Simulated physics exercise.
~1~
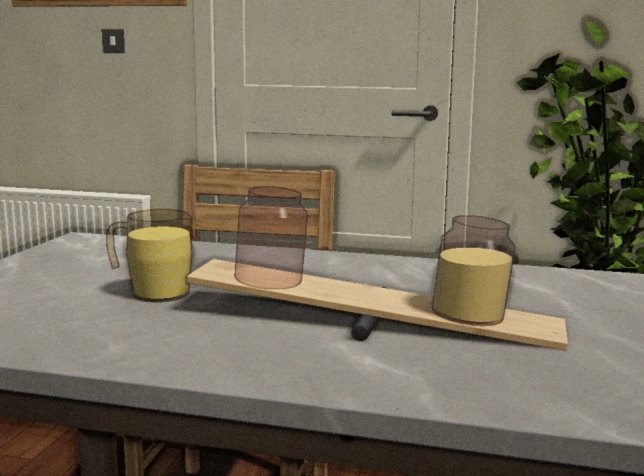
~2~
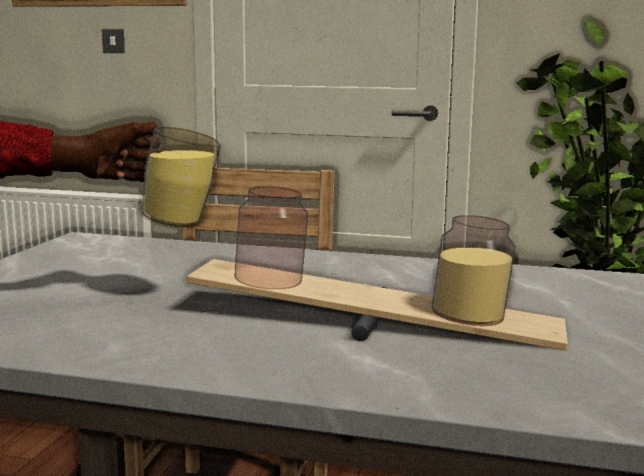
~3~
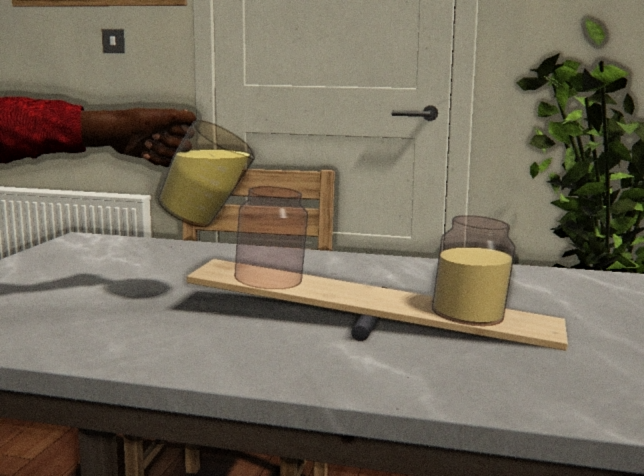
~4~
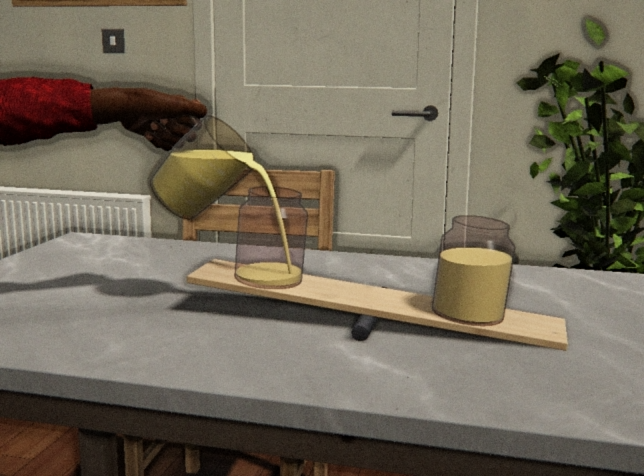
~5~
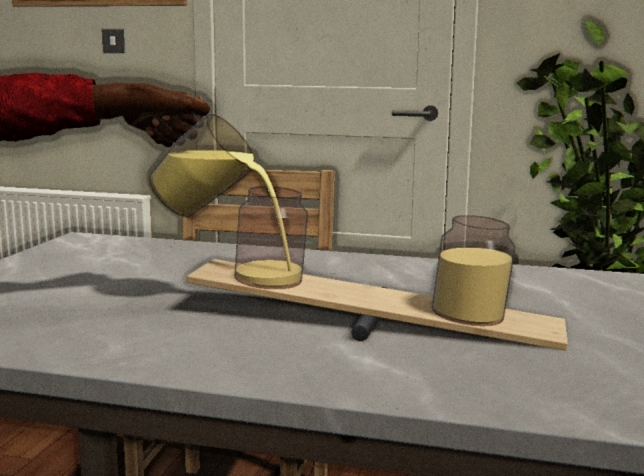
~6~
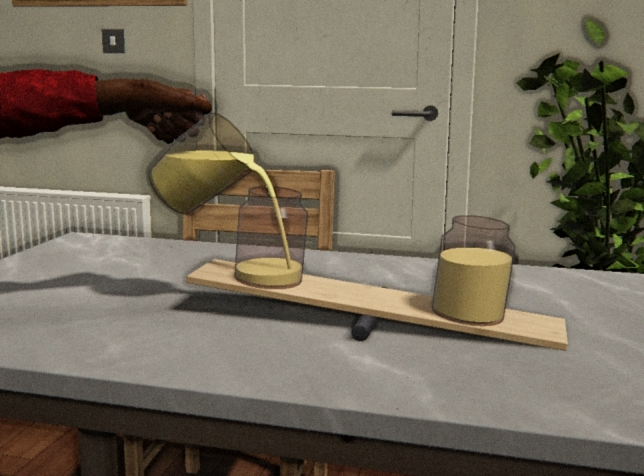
A jug of cloudy yellow liquid is lifted from the table by a hand and tilted above the empty left jar on a sloping board. The liquid streams into that jar, forming a shallow layer at its bottom, while the board stays still with the fuller right jar on its low side.
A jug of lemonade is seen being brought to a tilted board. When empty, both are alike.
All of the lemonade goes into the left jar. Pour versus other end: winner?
The pour.
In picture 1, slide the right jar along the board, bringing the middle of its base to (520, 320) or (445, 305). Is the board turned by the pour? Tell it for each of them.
Stays put, turns over.
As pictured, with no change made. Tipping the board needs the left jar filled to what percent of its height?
Result: Some 45 per cent.
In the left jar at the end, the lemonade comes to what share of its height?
It comes up to some 65 per cent.
Next, the left jar is about a third full; the board leans as before.
After that, the left jar is about half full; the board has swung over, and that end is down.
Finally, the left jar is about two thirds full; the board has swung over, and that end is down.
